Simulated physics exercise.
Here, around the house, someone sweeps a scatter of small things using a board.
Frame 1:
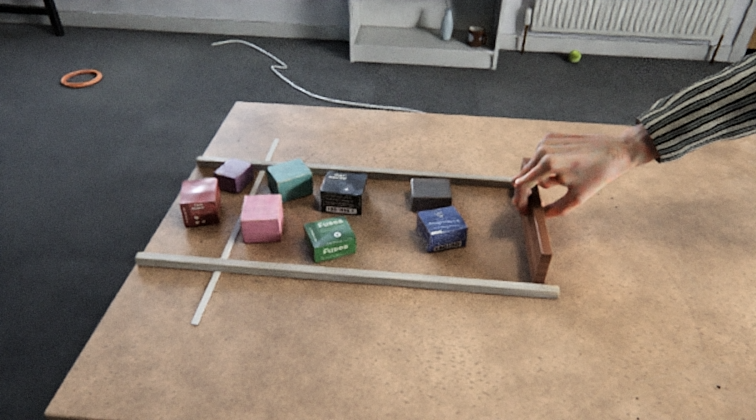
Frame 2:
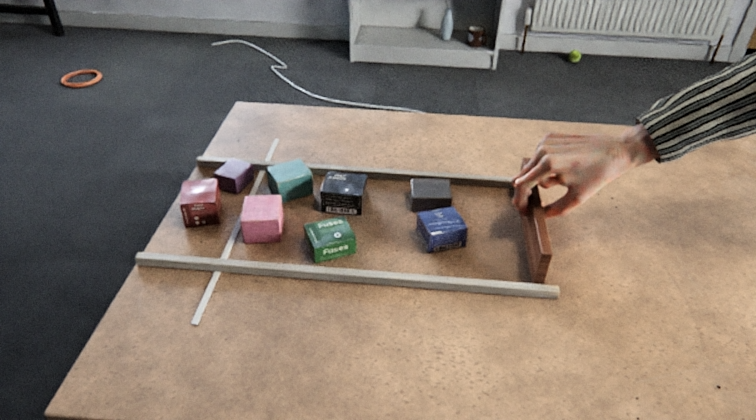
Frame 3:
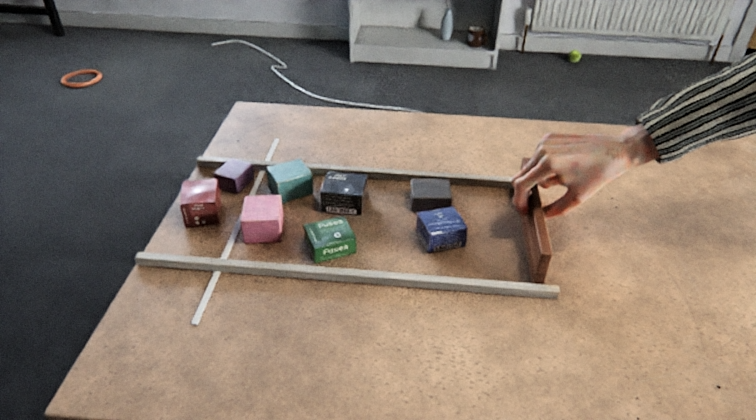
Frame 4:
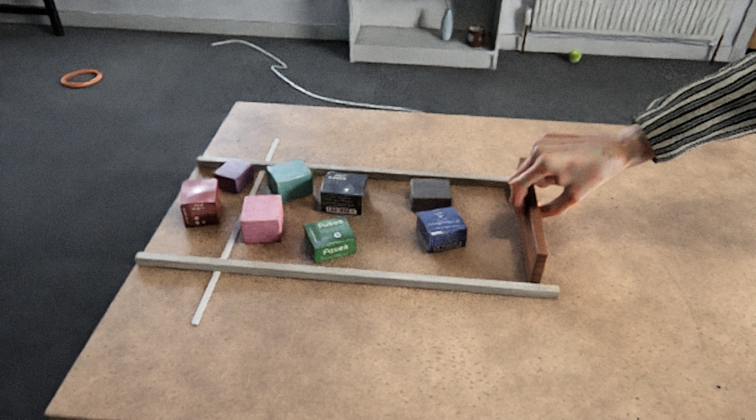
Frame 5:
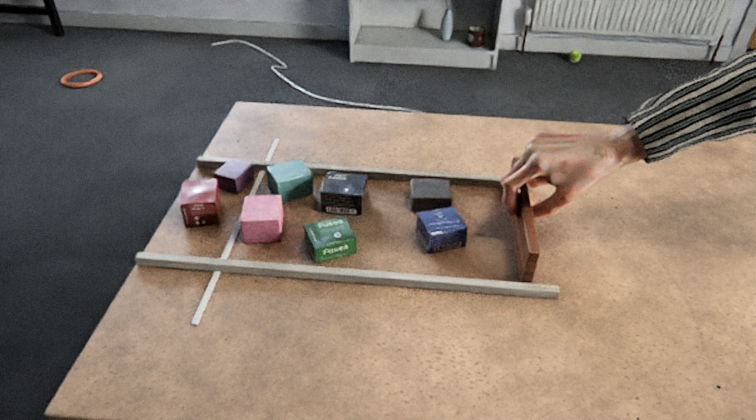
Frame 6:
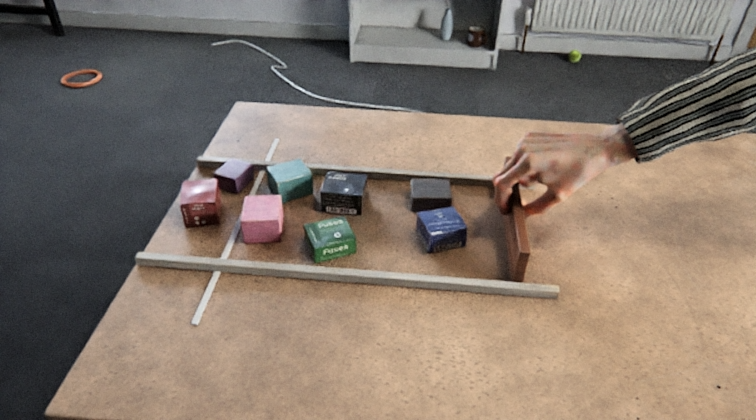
Wooden board held upright by a hand, resting still, then sliding slightly left between two rails towards scattered, unmoving coloured boxes and blocks.
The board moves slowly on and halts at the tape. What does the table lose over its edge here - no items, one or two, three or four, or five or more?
Fallen: Above two, below five.
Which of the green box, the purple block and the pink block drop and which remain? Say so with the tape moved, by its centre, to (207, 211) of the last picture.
The green box stays put; the purple block topples down; the pink block topples down.
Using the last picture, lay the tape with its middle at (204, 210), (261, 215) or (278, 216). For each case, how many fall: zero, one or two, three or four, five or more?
In order, the falls would come to five or more; three to four; just one or two.
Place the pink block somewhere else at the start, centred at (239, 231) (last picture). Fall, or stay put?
It is still up.
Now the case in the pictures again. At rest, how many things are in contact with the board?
3 in contact.
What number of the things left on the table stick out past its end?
Tally: 1.
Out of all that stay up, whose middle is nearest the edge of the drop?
It's the black box.
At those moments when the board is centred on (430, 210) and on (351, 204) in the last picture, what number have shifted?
The number moved is 2 and then 6.
Early on, none off yet; red box at rest near (201, 203); purple block at rest near (234, 176); pink block at rest near (263, 219).
Finally, the number that fall off is three or four; lost, turquoise block, purple block and red box.
